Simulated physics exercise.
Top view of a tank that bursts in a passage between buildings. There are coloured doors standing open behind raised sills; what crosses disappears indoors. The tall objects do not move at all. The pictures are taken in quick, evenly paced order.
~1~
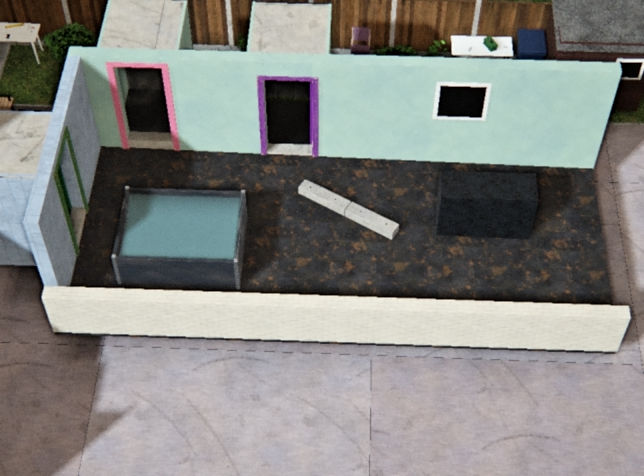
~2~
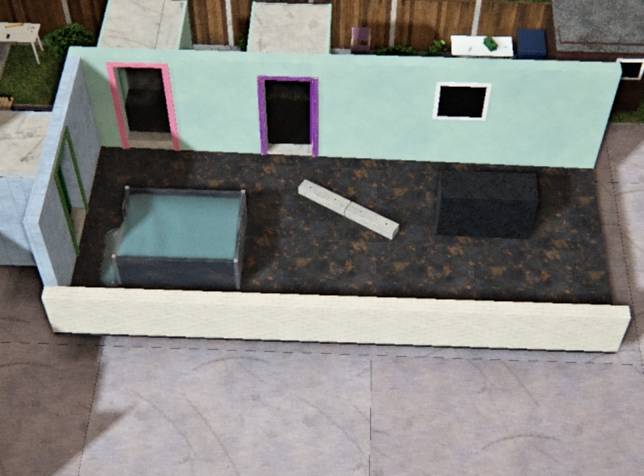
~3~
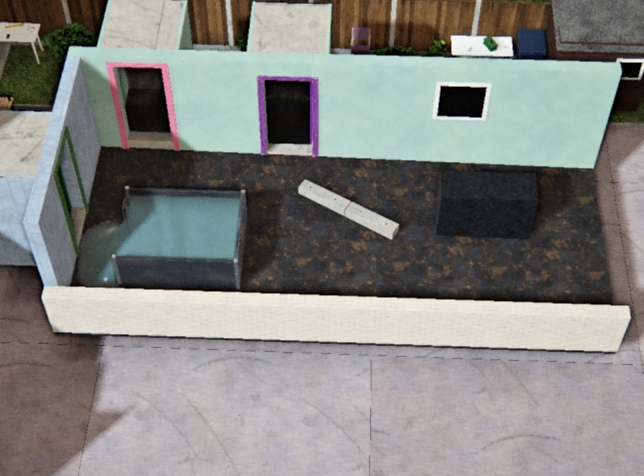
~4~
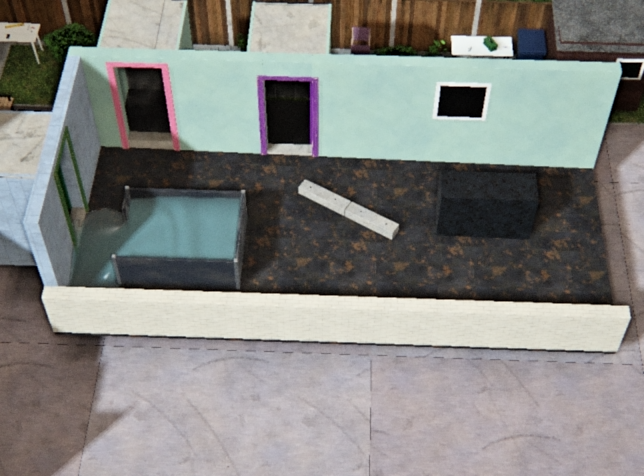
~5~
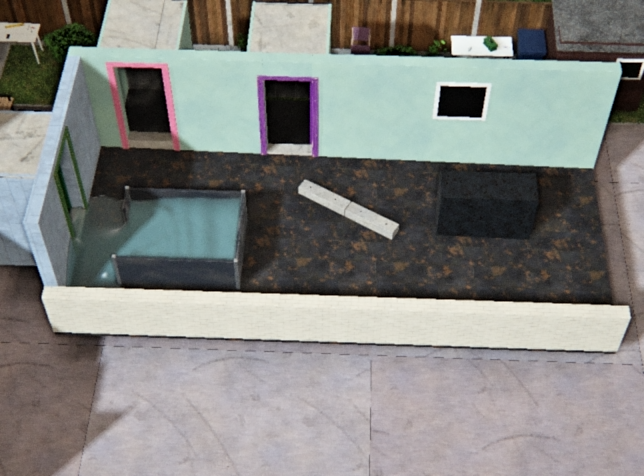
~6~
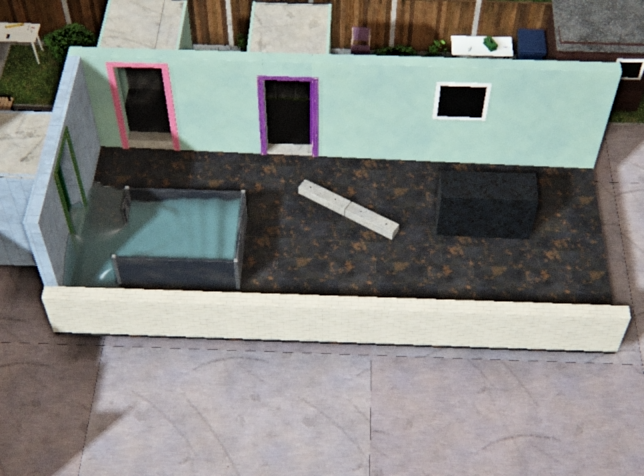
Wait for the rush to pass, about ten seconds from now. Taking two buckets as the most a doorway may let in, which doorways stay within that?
The green door goes over it, the purple door stays within it, the pink door stays within it.
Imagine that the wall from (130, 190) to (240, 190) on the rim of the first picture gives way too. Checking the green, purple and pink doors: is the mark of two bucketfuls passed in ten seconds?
Result - green door does not reach it, purple door tops the mark, pink door tops the mark.
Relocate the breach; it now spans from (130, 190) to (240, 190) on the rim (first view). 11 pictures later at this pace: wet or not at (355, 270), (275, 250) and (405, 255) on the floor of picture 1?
In the order given: Untouched, untouched and untouched.
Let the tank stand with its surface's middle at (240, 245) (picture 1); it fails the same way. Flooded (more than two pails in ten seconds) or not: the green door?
One by one - green door: Above the limit.
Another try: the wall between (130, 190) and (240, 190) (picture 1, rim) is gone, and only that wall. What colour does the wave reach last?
It's the green-painted one.
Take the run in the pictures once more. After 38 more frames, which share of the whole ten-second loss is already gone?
Somewhere around 45 per cent, I'd say.
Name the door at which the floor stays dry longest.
That would be the door marked purple.
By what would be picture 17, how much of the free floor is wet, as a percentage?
Share estimate: About 25 per cent.
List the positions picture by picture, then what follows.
In the first frame, still water in the open tank at (180, 227).
In the second frame, water pours out at (124, 249) and has run to (112, 234).
In the third frame, water pours out at (125, 251) and has run to (89, 236).
In the fourth frame, the front is at (86, 218), out from the gap at (125, 252).
In the fifth frame, water pours out at (125, 252) and has run to (90, 201).
In the sixth frame, the front is at (93, 187), out from the gap at (125, 252).
A moment on, water covers 15 % of the floor; the green door far over two buckets in, the purple door not reached, the pink door not reached.
Next, water covers 25 % of the floor; the green door far over two buckets in, the purple door not reached, the pink door wet at the sill, nothing in.
Then, water covers 50 % of the floor; the green door far over two buckets in, the purple door wet at the sill, nothing in, the pink door wet at the sill, nothing in.
Later, water covers 85 % of the floor; the green door far over two buckets in, the purple door wet at the sill, nothing in, the pink door wet at the sill, nothing in.
In the end, water covers 90 % of the floor; the green door far over two buckets in, the purple door wet at the sill, nothing in, the pink door wet at the sill, nothing in.
